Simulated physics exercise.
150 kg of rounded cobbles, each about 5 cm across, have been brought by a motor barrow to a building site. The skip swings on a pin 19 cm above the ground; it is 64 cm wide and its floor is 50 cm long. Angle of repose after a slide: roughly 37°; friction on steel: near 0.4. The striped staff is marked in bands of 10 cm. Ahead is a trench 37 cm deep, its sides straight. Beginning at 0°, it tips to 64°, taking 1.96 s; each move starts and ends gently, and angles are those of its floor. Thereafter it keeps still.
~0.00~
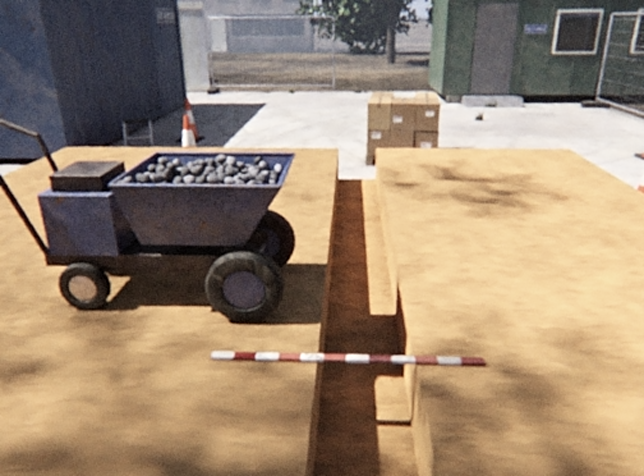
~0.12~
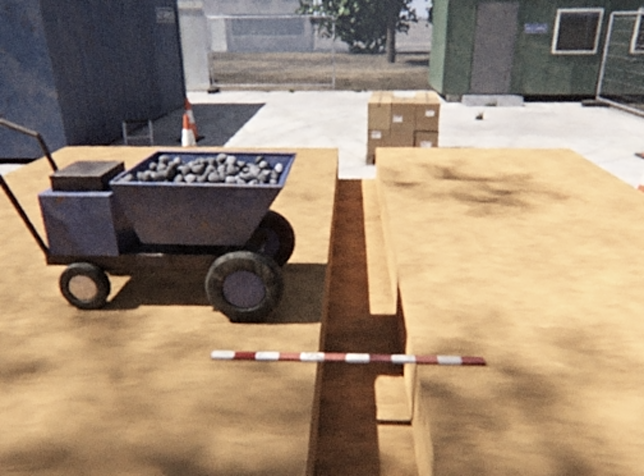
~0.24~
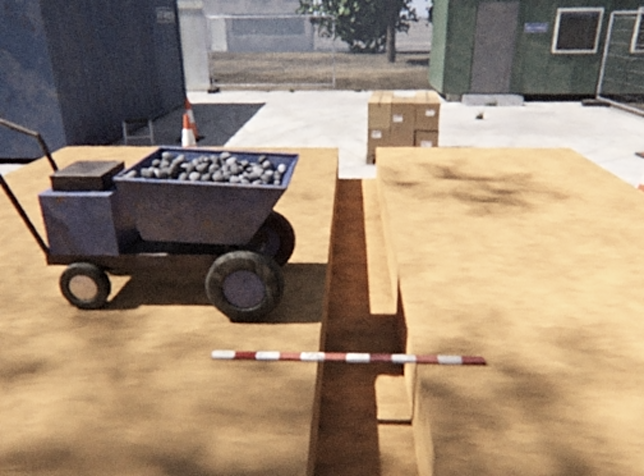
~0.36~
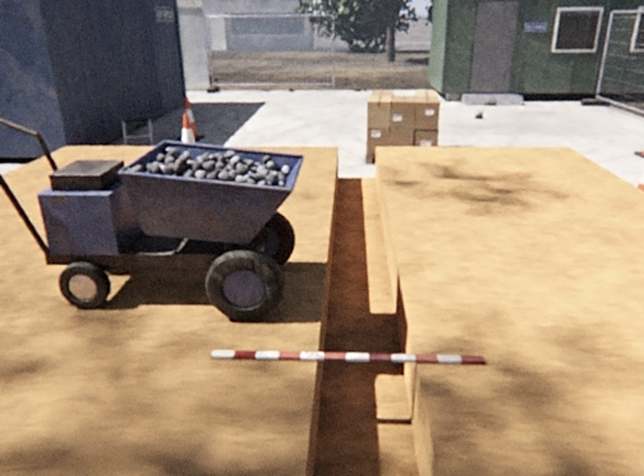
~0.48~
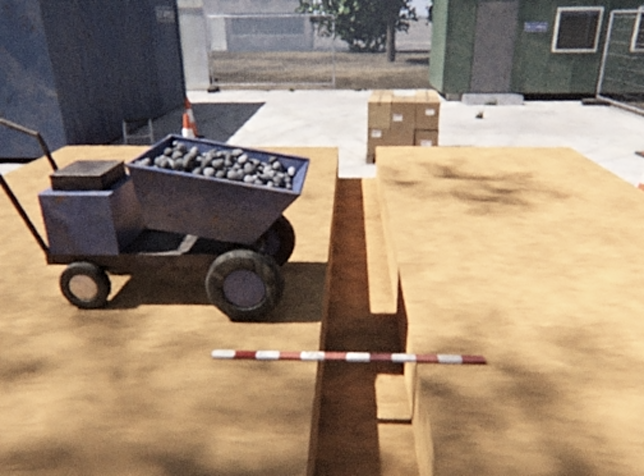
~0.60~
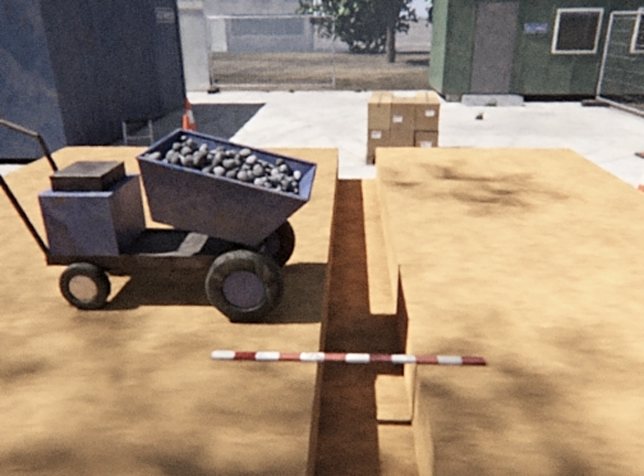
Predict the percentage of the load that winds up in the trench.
My prediction is about 67 per cent.
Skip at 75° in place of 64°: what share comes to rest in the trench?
Roughly 90 per cent would end in the trench.
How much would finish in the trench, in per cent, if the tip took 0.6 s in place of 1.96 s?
Something close to 50 per cent.
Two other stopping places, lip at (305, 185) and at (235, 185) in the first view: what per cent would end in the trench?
50 % and 75 %.
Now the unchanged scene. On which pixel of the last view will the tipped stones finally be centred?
Roughly at pixel (376, 342).
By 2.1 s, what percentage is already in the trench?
Around 25 per cent of it.
After 1.5 s the floor is at 54°; 100 % in the skip; the foremost stones are at (361, 239).
After 2.1 s the floor is at 64°; 73 % in the skip, 23 % in the trench, 4 % past the trench; the foremost stones are at (459, 300).
After 2.4 s the floor is at 64°; 55 % in the skip, 38 % in the trench, 7 % past the trench; the foremost stones are at (496, 292).
After 4.4 s the floor is at 64°; 25 % in the skip, 67 % in the trench, 7 % past the trench; the foremost stones are at (505, 292).
